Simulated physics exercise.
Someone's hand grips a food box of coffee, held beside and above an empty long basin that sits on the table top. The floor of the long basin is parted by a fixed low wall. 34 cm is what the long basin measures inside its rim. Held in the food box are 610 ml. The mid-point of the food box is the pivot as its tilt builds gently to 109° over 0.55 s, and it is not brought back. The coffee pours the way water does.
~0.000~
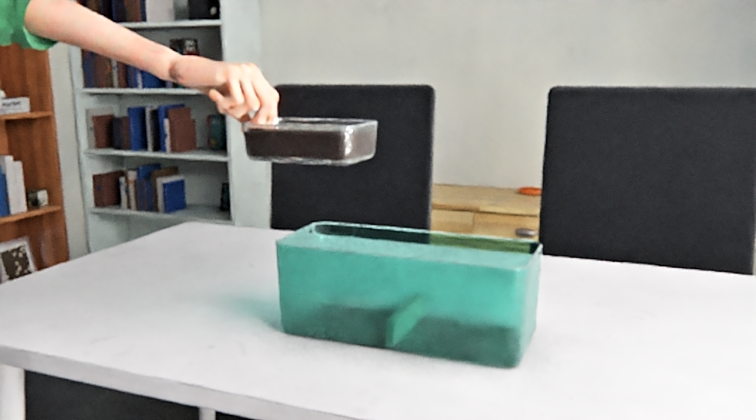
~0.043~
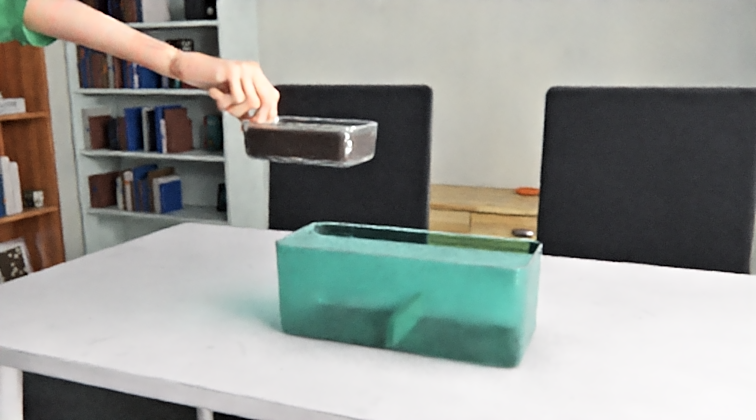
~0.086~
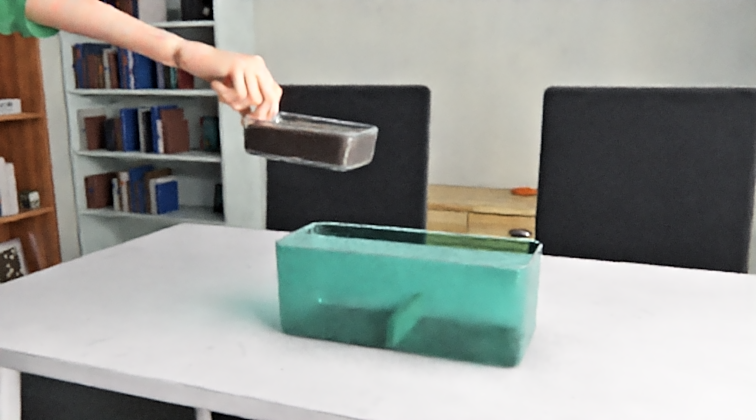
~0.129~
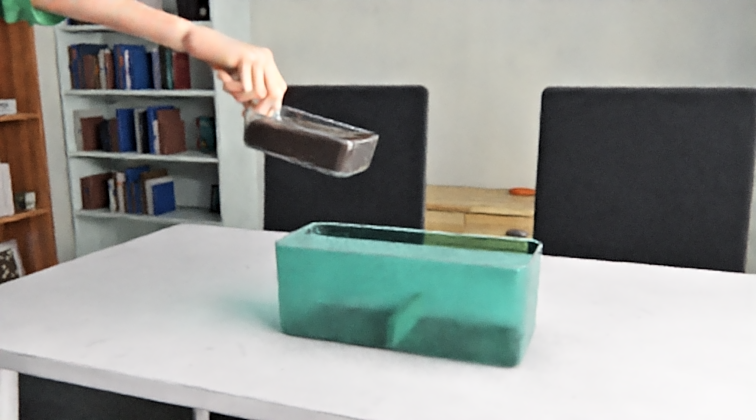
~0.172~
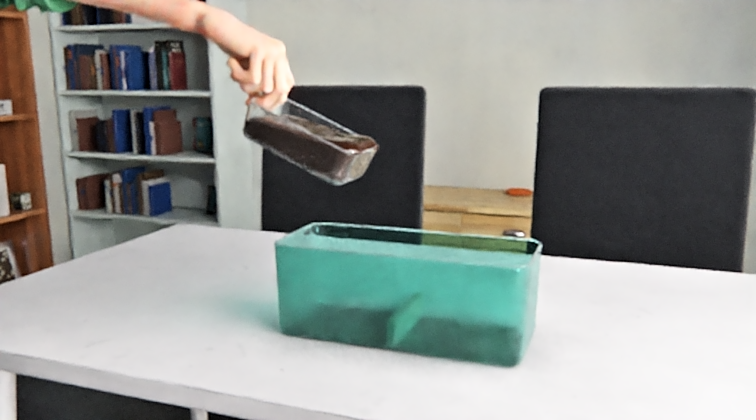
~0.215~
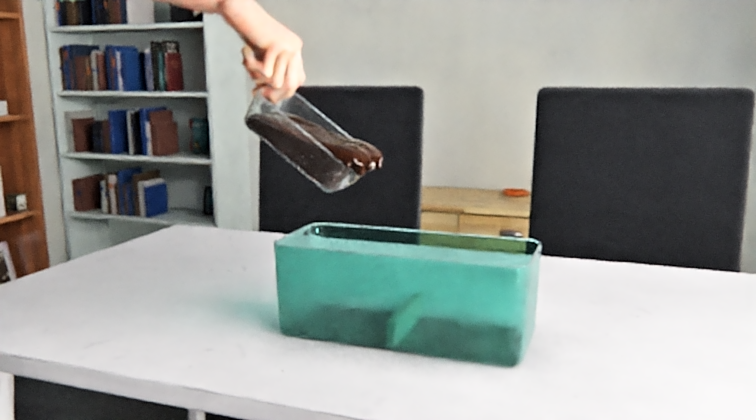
A hand holding a clear box of dark brown liquid above a long teal basin on a white table tilts it gradually down to the right, and the liquid slides toward the lower end and begins pouring over its edge.
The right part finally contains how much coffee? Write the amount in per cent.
About 41 in every hundred parts.
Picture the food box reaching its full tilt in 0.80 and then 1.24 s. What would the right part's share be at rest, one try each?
55 in a hundred, followed by 60 in a hundred.
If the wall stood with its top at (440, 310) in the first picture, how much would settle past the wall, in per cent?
Estimate: About 20 percent.
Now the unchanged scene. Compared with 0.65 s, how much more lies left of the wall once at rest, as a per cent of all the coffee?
Around 3 in a hundred.
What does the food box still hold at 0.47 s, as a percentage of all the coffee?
Close to 7 percent of the liquid remains at that time.
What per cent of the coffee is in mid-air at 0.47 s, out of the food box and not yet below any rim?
Estimate: About 20 % of all of it.
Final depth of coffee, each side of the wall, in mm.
I'd say close to 16 mm on the left, close to 12 mm on the right.
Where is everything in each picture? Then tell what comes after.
The first picture shows tilt 0°; pouring edge (366, 126); surface from (263, 126) to (366, 129); the long basin's rim runs from (296, 233) to (535, 256); the wall's top is at (407, 307).
The second picture shows tilt 2°; pouring edge (366, 127); surface from (262, 125) to (366, 130).
The third picture shows tilt 6°; pouring edge (367, 132); surface from (262, 123) to (367, 133).
The fourth picture shows tilt 14°; pouring edge (367, 141); surface from (262, 120) to (368, 137).
The fifth picture shows tilt 24°; pouring edge (366, 152); surface from (263, 117) to (356, 140); 4 per cent is over the edge.
The sixth picture shows tilt 36°; pouring edge (362, 165); surface from (262, 113) to (342, 141); 12 per cent is over the edge.
After 0.47 s the tilt is 103° and 7 per cent is still to pour, 43 is left of the wall and 29 right of it.
After 0.65 s the tilt is 109° and 0 per cent is still to pour, 50 is left of the wall and 39 right of it.
After 0.84 s the tilt is 109° and 0 per cent is still to pour, 53 is left of the wall and 40 right of it.
After 1.05 s the tilt is 109° and 0 per cent is still to pour, 53 is left of the wall and 41 right of it.
In the end 53 per cent lies left of the wall, 41 right of it and 6 outside.
